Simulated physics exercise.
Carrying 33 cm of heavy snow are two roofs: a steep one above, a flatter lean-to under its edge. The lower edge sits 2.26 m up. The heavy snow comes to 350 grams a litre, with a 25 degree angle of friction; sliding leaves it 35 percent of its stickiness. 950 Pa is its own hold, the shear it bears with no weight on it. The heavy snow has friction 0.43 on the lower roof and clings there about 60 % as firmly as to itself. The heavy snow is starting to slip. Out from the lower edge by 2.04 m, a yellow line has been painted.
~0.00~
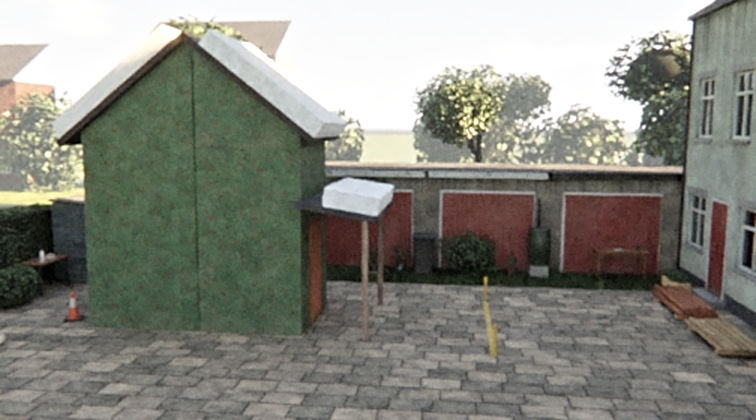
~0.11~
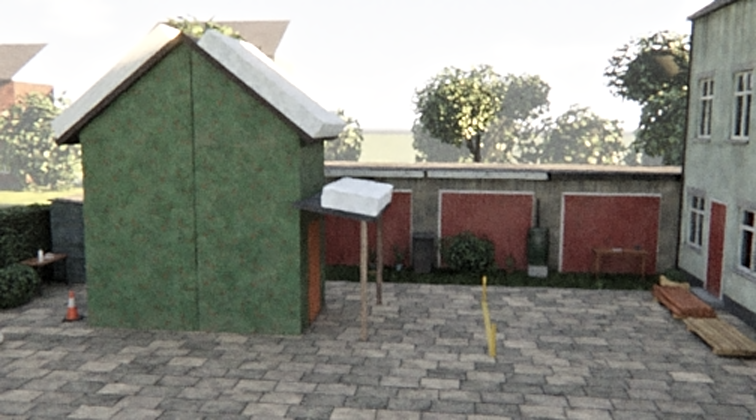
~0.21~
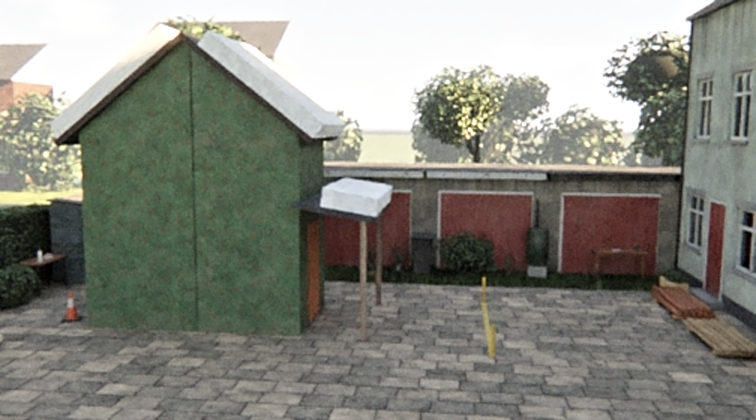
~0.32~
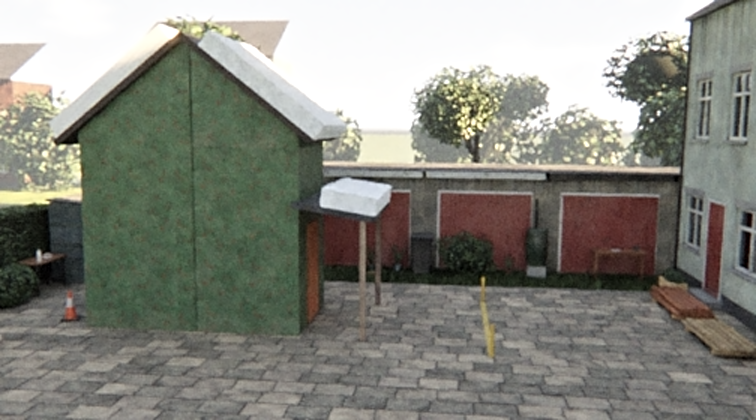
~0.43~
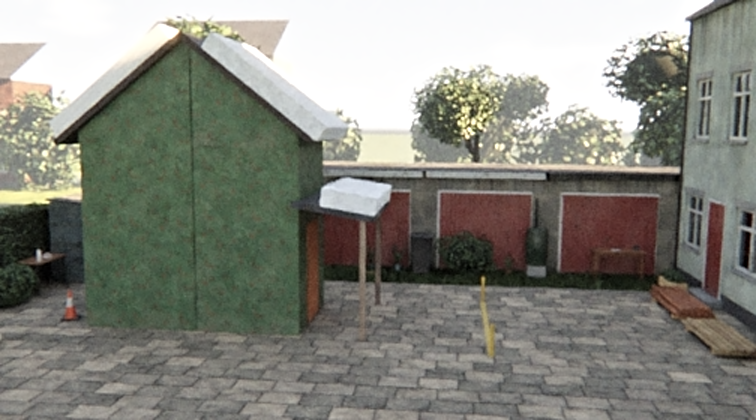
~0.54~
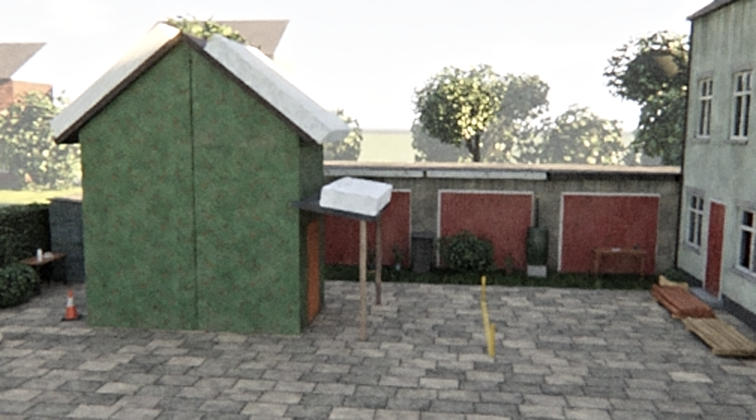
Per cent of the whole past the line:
11 out of 100.
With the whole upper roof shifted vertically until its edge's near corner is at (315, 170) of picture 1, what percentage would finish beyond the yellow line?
Result: Near 0 %.
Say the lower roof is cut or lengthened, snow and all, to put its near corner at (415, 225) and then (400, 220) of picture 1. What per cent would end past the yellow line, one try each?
First 0 per cent, second 3 per cent.
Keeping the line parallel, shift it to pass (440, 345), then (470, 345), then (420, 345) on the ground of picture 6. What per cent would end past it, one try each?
In order, some 35, 20 and 45 percent would end past it.
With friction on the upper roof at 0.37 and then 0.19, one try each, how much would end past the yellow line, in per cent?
25 %, then 35 %.
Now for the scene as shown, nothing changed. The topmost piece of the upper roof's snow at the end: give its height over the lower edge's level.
0.6 m.
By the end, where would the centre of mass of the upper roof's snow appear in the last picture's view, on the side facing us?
Near pixel (432, 316).
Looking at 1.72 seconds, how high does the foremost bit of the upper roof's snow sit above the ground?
2.6 m or thereabouts.
After 1.08 s, none is below the lower edge and 0 % is past the line.
After 1.72 s, none is below the lower edge and 0 % is past the line.
After 2.36 s, 31 % is below the lower edge and 0 % is past the line.
After 3.00 s, 61 % is below the lower edge and 10 % is past the line.
After 4.60 s, 73 % is below the lower edge and 11 % is past the line.
